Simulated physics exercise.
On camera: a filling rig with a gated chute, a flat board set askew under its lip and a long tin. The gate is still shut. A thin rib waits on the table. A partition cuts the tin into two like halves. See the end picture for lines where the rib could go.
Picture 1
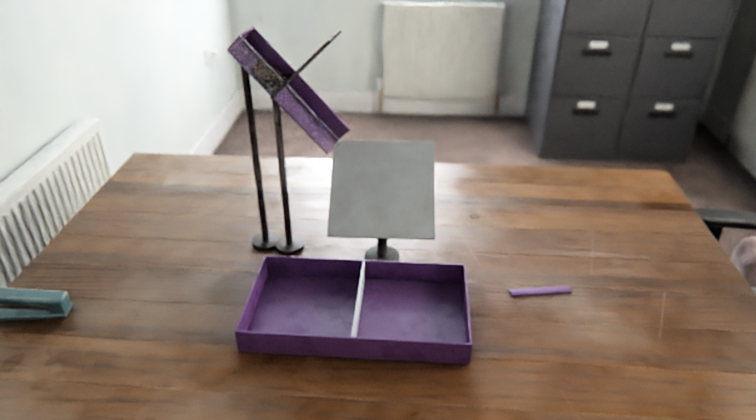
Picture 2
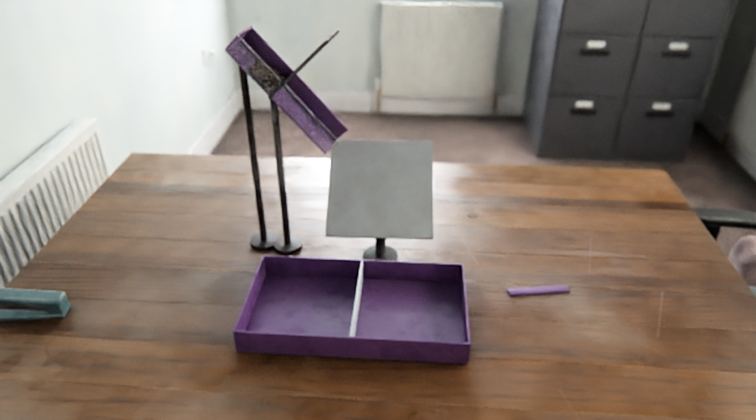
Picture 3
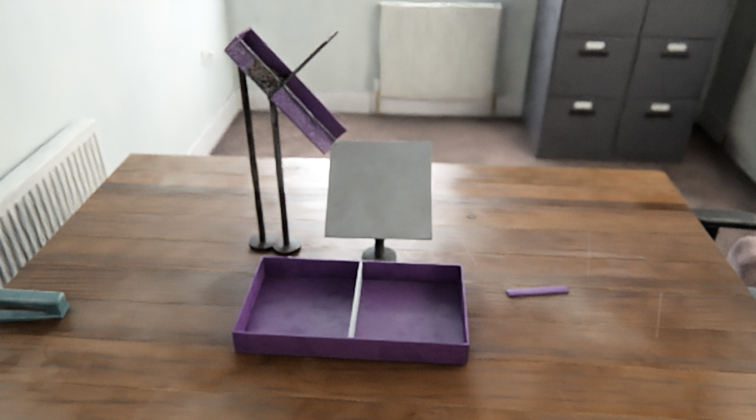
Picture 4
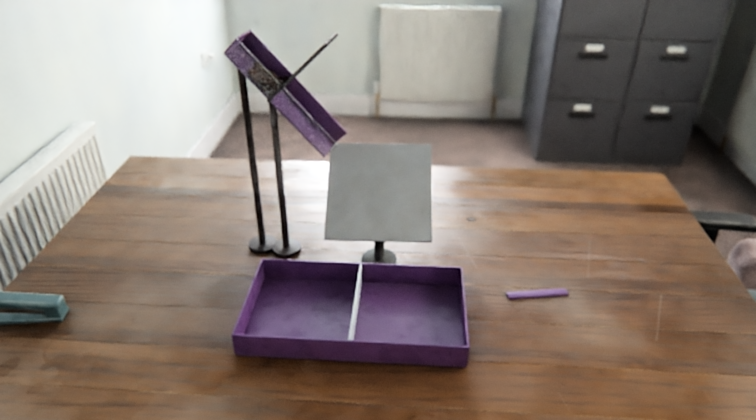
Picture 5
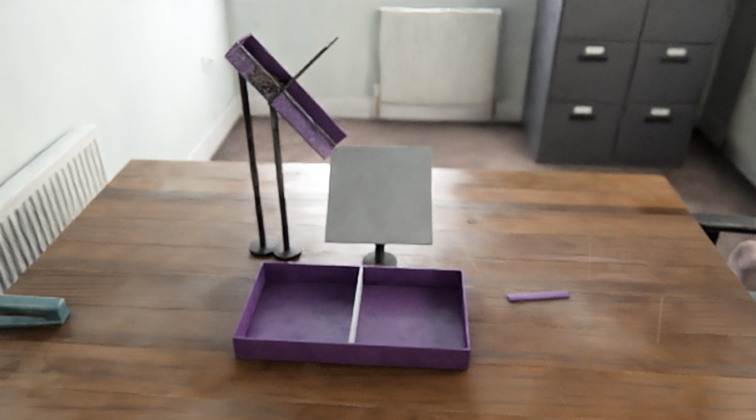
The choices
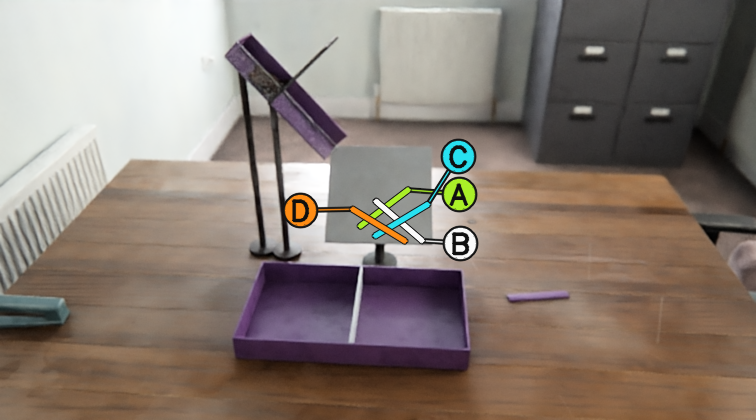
A wooden table held a divided purple tray, a tilted grey board and a raised purple chute on dark legs, with a thin purple strip lying to the right; nothing on it visibly moved.
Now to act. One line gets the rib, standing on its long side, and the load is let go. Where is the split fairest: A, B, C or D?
C is best.
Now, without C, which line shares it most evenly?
A.
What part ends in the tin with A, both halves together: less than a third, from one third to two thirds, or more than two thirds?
It is more than two thirds.
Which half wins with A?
The left half.
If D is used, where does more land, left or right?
Right.
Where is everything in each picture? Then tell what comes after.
The first picture shows load behind the gate at (272, 76), allspice berries; lip of the chute at (332, 148), sloping fairly steeply.
The second picture shows middle of the board at (381, 187), tilted fairly steeply; middle of its low edge at (379, 237); of its high edge at (382, 140).
The third picture shows front corners of the tin at (233, 332) and (468, 344); front end of its middle wall at (349, 338).
The fourth picture shows middle of the load at (269, 79); lip at (329, 151).
The fifth picture shows middle of the load at (269, 82); lip at (329, 153).
On the marked copy, line A from (408, 189) to (360, 226); line B from (376, 201) to (422, 240); line C from (427, 204) to (375, 235); line D from (352, 209) to (404, 241).
With A, of what is caught, most in the left half, about a quarter in the right.
With B, of what is caught, a small part in the left half, nearly all in the right.
With C, of what is caught, about two thirds in the left half, about a third in the right.
With D, of what is caught, a stray few in the left half, nearly all in the right.
